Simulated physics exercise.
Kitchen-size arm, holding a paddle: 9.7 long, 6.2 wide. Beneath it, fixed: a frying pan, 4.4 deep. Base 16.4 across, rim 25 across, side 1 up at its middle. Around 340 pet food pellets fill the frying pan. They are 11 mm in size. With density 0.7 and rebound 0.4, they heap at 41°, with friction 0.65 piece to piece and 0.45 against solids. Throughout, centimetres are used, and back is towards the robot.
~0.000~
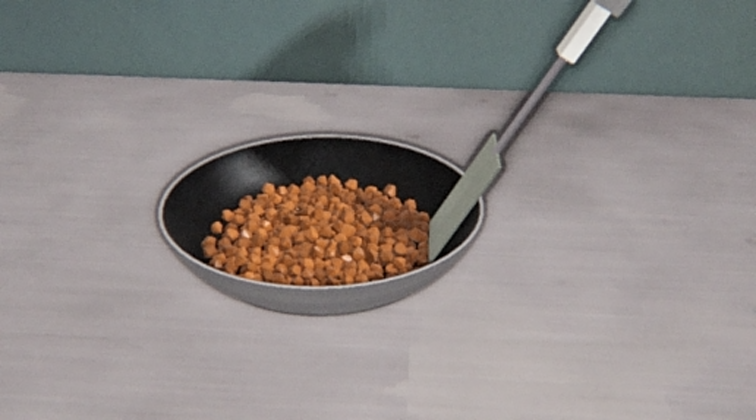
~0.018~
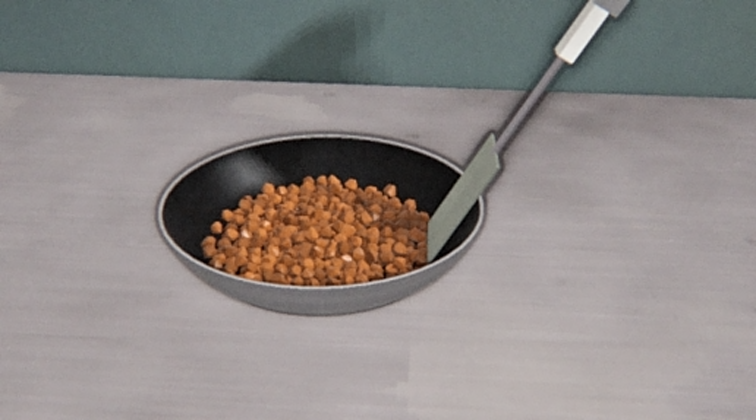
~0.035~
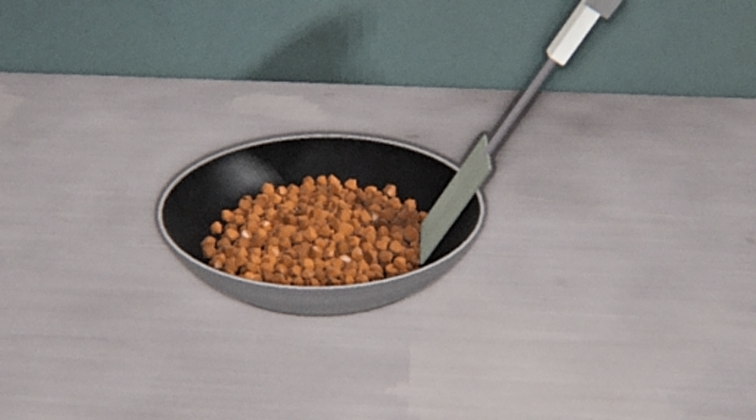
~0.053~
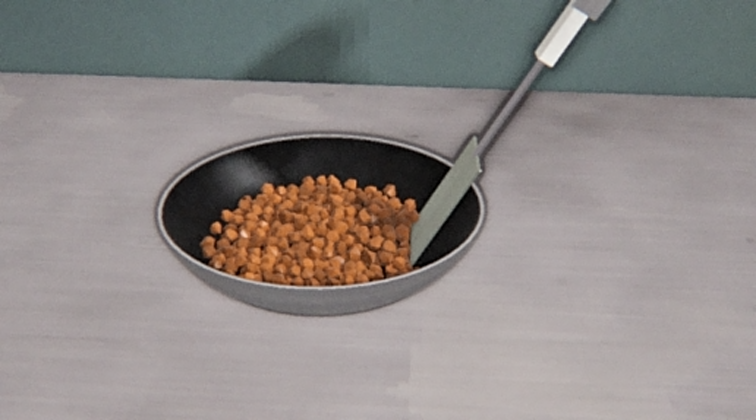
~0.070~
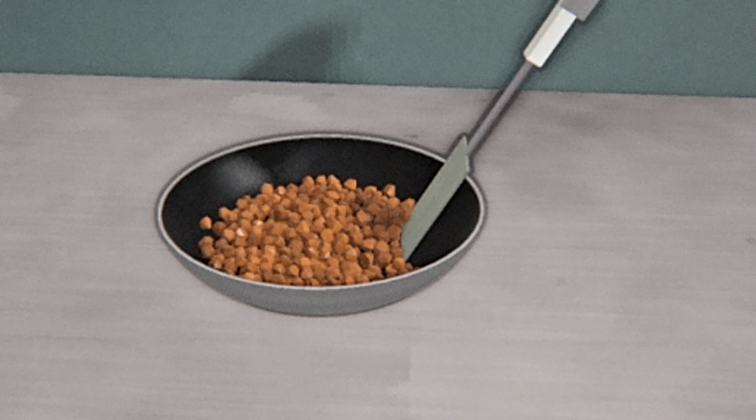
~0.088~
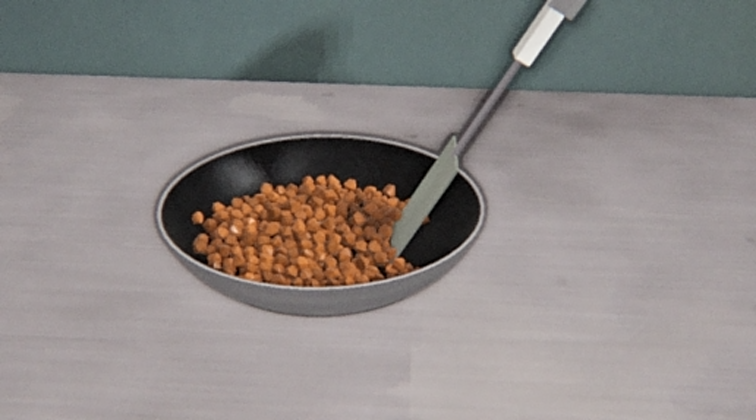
A pale green paddle on a grey shaft rests at the right side of a black frying pan heaped with small orange-brown pellets, then moves slowly left. Its blade presses into the heap's right edge, nudging the pellets slightly leftward and baring some dark pan behind it, while the pan stays still.
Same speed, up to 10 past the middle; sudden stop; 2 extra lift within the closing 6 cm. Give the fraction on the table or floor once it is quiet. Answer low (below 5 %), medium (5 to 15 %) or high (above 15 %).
High.
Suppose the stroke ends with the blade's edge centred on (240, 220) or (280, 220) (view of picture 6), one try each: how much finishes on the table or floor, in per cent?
Respectively some 5 and 0 percent end on the table or floor.
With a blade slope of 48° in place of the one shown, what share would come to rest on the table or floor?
That would leave close to 20 per cent on the table or floor.
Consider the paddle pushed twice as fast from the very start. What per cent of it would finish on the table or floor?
30 %.
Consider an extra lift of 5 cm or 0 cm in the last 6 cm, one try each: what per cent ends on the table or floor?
Result: Approx. 10 % and 20 %, one try each.
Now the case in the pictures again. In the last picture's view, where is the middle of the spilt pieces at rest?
Resting centre: About (100, 237).
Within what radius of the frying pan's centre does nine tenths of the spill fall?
That distance is around 25 cm.
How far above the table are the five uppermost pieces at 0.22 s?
I'd put them at about 5 centimetres above the table.
After 0.22 s, sloping 61°, highest piece 5 above the table; 344 in the frying pan.
After 0.34 s, sloping 61°, highest piece 7 above the table; 332 in the frying pan, 3 on the table or floor, 9 on the blade or in flight.
After 0.61 s, sloping 61°, highest piece 5 above the table; 265 in the frying pan, 78 on the table or floor, 1 on the blade or in flight.
After 1.66 s, sloping 61°, highest piece 4 above the table; 265 in the frying pan, 79 on the table or floor.
At rest, 265 in the frying pan, 79 on the table or floor. That is 23 % on the table or floor.
